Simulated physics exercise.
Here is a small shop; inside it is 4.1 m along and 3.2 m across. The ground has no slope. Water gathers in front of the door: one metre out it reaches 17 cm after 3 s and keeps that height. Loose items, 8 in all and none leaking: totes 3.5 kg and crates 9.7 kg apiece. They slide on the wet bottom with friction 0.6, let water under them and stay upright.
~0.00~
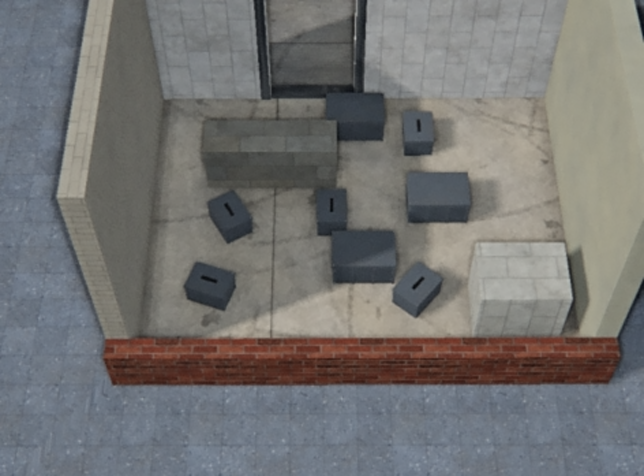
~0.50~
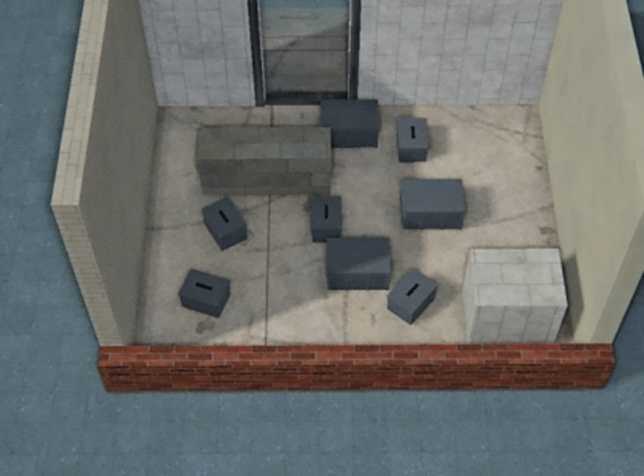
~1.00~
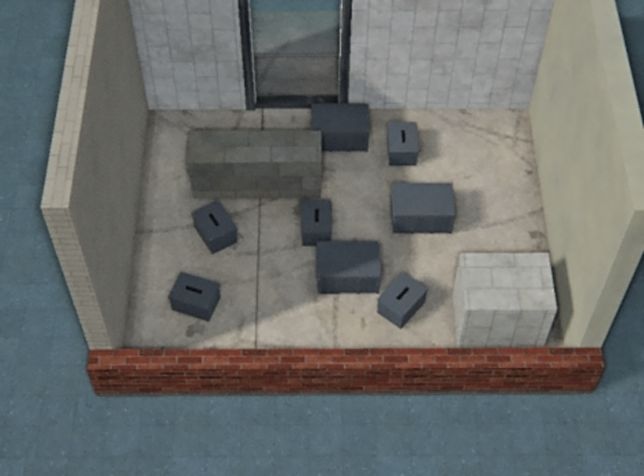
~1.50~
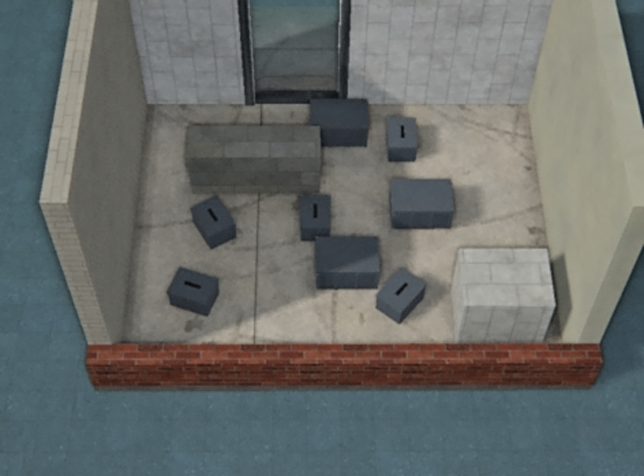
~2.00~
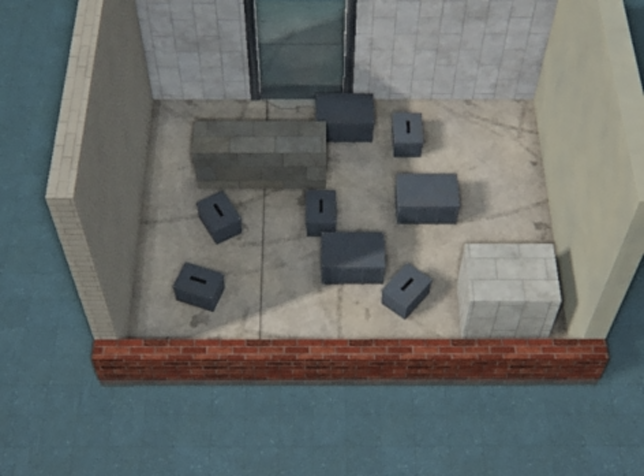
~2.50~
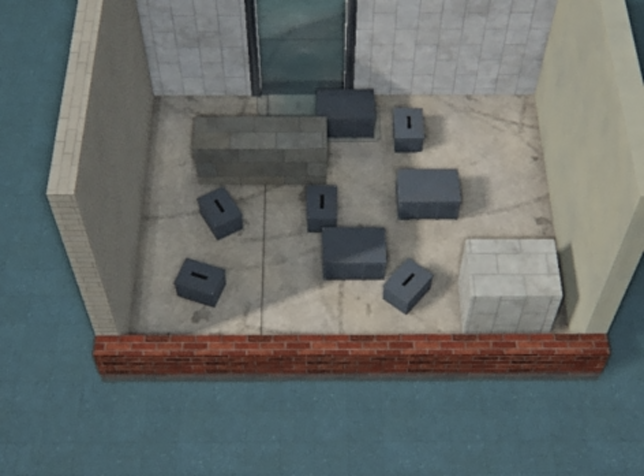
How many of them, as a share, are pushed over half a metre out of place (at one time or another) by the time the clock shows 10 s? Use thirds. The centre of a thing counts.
Share: One to two thirds.
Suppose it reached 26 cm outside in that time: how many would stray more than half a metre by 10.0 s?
Then 5.
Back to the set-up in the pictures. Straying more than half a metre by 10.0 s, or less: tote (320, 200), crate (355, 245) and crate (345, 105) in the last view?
In that order: Short of it, less, more.
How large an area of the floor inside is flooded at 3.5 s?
About 2.0 m2.
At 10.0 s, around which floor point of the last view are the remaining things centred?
Around (368, 249).
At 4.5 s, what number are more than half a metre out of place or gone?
1 of them.
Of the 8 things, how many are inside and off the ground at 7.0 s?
At that moment 2.
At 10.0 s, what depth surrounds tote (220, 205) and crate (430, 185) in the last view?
About 2 and 7 cm.
After 3.5 s 0 of 8 are over 50 cm from their spots; 0 afloat.
After 4.5 s 1 of 8 are over 50 cm from their spots; 1 afloat.
After 7.0 s 3 of 8 are over 50 cm from their spots; 2 afloat.
After 10.0 s 4 of 8 are over 50 cm from their spots, and 5 have been at some point; 7 afloat.
